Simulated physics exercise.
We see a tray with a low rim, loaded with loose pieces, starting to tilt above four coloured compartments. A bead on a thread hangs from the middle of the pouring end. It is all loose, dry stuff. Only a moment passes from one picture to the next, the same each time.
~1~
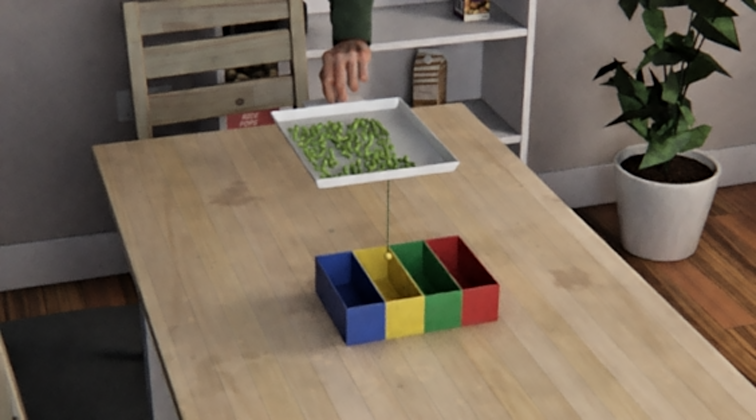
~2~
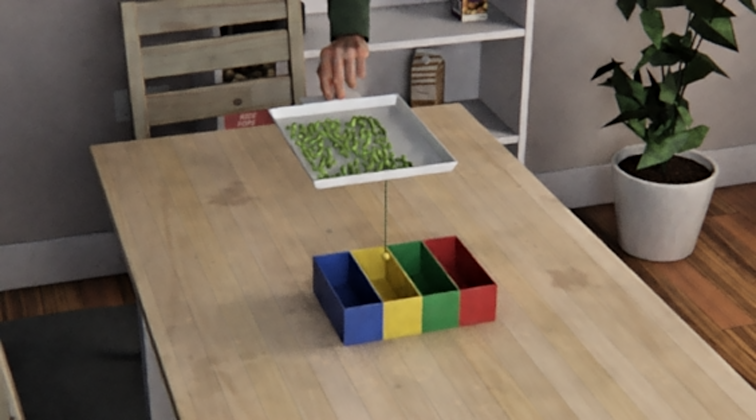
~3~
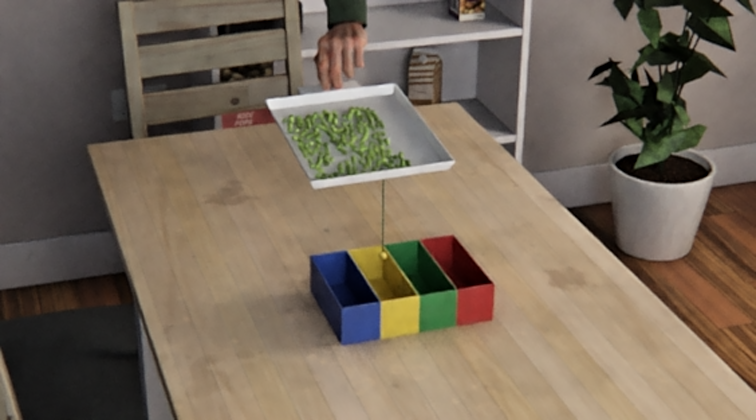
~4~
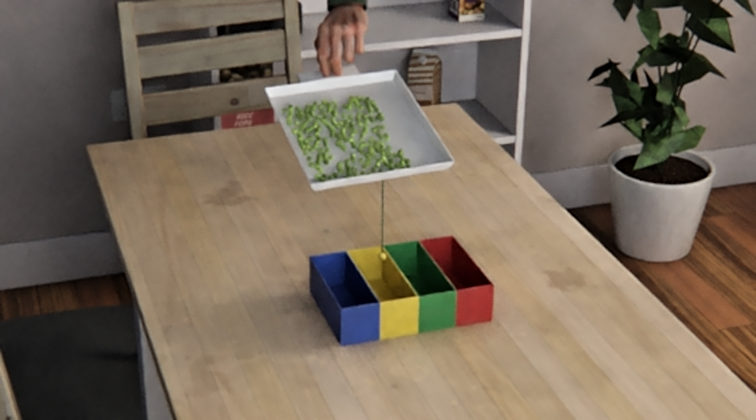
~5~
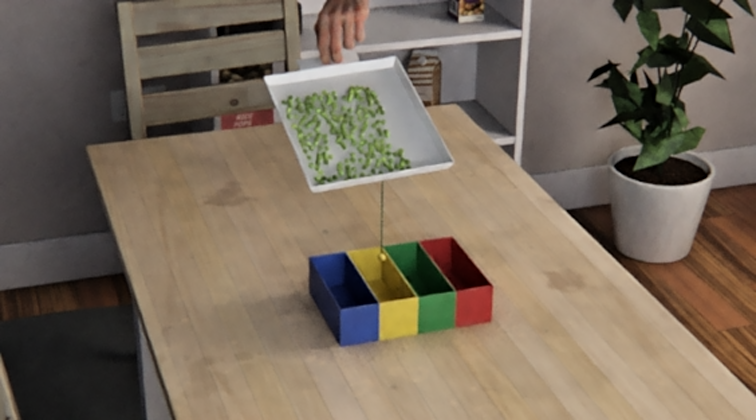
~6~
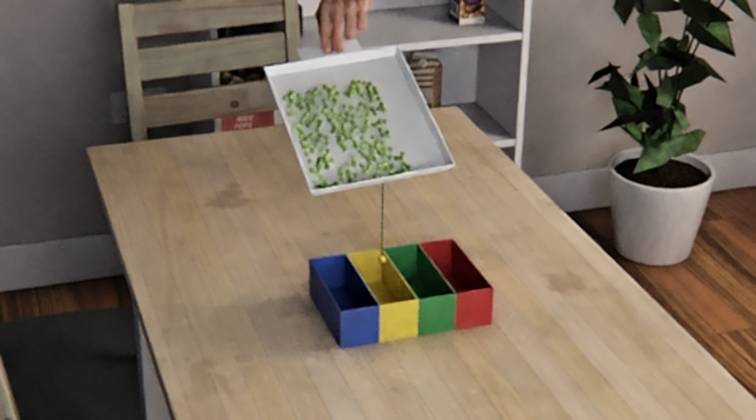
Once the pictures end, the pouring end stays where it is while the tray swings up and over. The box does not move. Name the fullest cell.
The blue cell gets the most.
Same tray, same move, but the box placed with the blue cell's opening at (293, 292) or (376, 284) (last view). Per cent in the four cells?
About 100 and 30 per cent.
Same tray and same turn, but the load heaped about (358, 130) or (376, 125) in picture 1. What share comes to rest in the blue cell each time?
In turn 40 and 30 in a hundred.
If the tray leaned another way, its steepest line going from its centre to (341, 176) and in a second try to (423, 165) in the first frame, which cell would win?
In turn: Blue; the red cell.
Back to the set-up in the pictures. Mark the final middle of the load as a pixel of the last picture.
Near (349, 327).
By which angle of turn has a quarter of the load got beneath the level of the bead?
Roughly 70°.
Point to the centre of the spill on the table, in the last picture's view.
Around (298, 356).
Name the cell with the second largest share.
In second place: The cell in yellow.
Just after the last frame, tray tipped steeply; roughly half on the tray; about a tenth in the blue cell; just a few in the yellow cell; roughly a third falling or outside the box.
A moment on, tray tipped past a quarter turn; roughly half in the blue cell; roughly a quarter in the yellow cell; just a few in the green cell; roughly a third falling or outside the box.
Further on, tray tipped past a quarter turn; roughly half in the blue cell; roughly a quarter in the yellow cell; just a few in the green cell; roughly a third falling or outside the box.
When it is over, tray tipped past a quarter turn; roughly half in the blue cell; roughly a quarter in the yellow cell; just a few in the green cell; not one in the red cell; roughly a third outside the box.
